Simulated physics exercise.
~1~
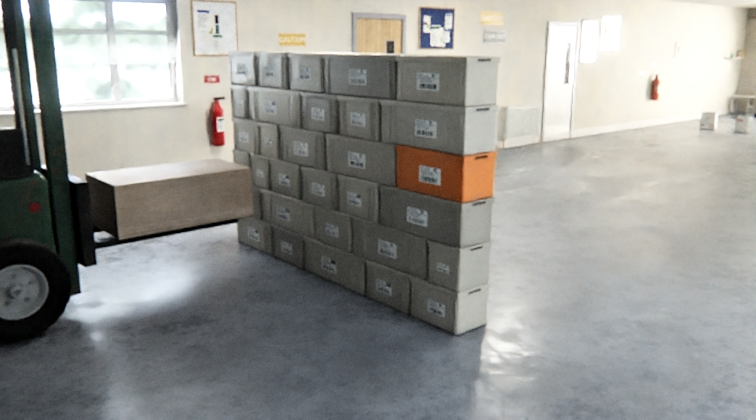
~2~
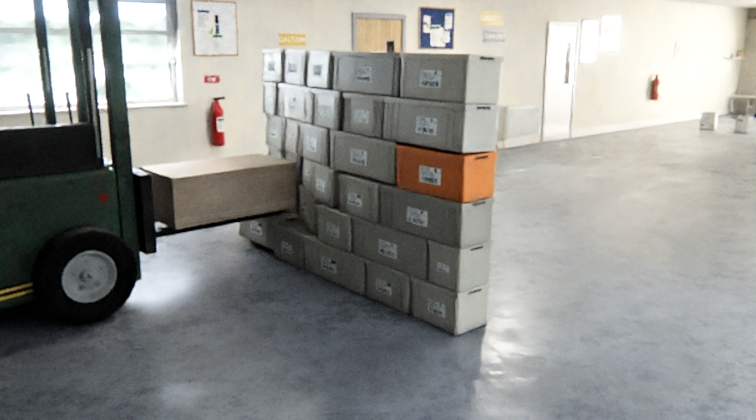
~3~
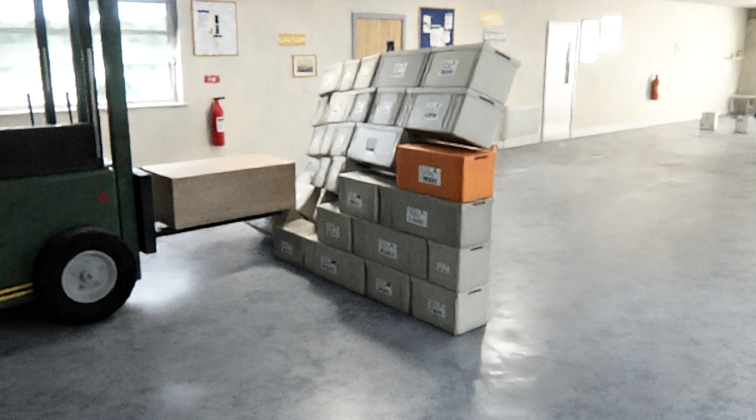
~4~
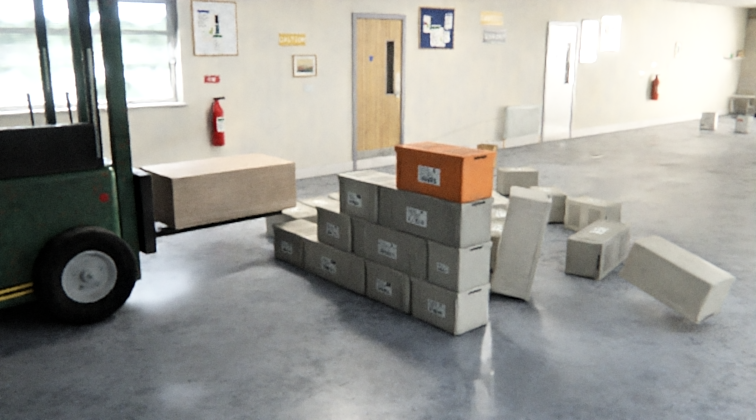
A forklift pushes a crate into stacked grey boxes, toppling many while the orange one stays up.
